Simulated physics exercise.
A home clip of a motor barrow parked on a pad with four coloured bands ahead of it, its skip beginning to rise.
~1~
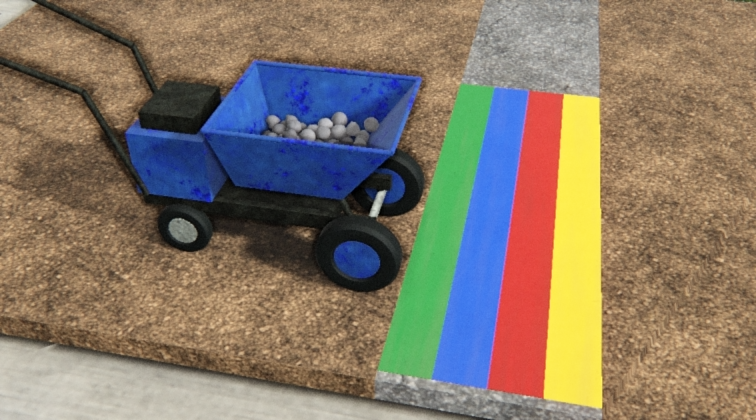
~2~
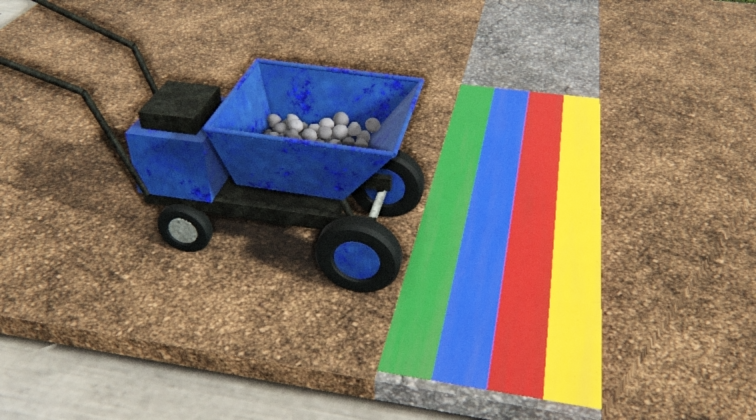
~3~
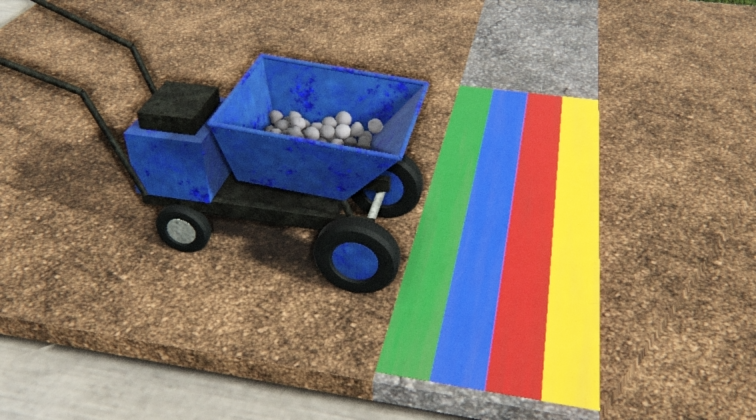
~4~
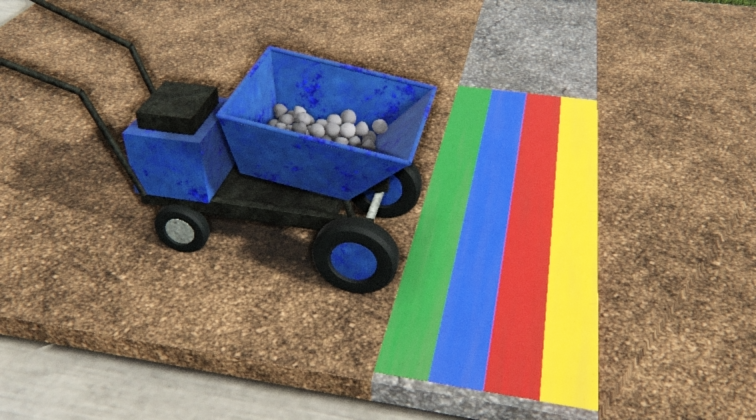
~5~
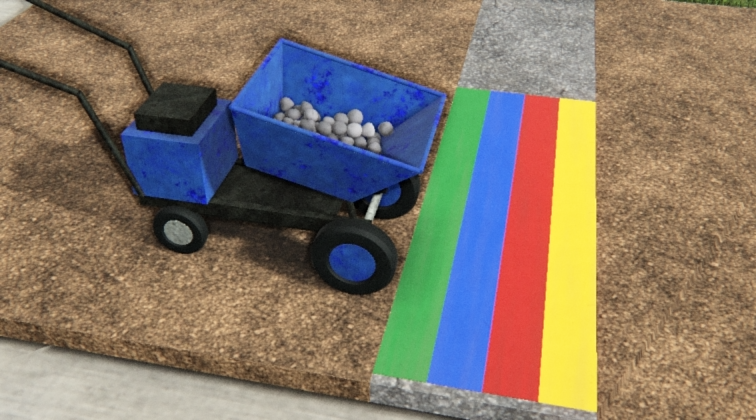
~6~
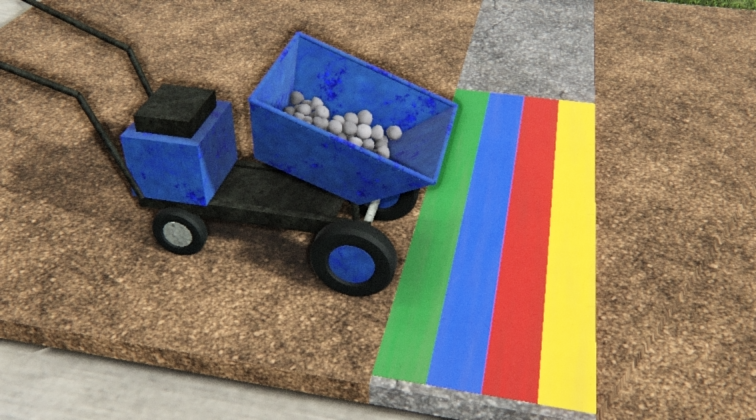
The blue skip of a small motor barrow tilts gradually on its black base, seen from above and to one side on a brown, gritty pad edged with pale concrete. Round grey cobbles sit inside it, with dark handles at left and green, blue, red and yellow bands at right. Its rear rises and its lip moves right and down while the wheels stay put.
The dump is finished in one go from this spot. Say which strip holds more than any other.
The red one gets the largest share.
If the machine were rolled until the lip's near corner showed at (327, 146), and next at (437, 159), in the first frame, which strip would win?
In turn: The strip in blue; the yellow one.
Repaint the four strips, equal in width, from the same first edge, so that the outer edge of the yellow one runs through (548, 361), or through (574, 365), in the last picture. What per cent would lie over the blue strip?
First some 0, then 0 per cent.
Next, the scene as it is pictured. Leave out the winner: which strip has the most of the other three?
The runner-up: The yellow one.
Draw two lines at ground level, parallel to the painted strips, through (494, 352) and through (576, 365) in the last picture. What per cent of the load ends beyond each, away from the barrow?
Roughly 90 per cent, and 20 per cent.
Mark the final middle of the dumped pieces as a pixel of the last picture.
Close to (539, 274).
Shortly afterwards, skip tipped steeply; the whole lot in the skip.
Next, skip tipped right over; all but a few in the skip; only a few over the red strip.
Some moments later, skip tipped right over; a little in the skip; only a few over the blue strip; near two thirds over the red strip; near a quarter over the yellow strip; only a few off the paint.
In the end, skip tipped right over; none at all over the green strip; only a few over the blue strip; near half over the red strip; near a third over the yellow strip; a little off the paint.
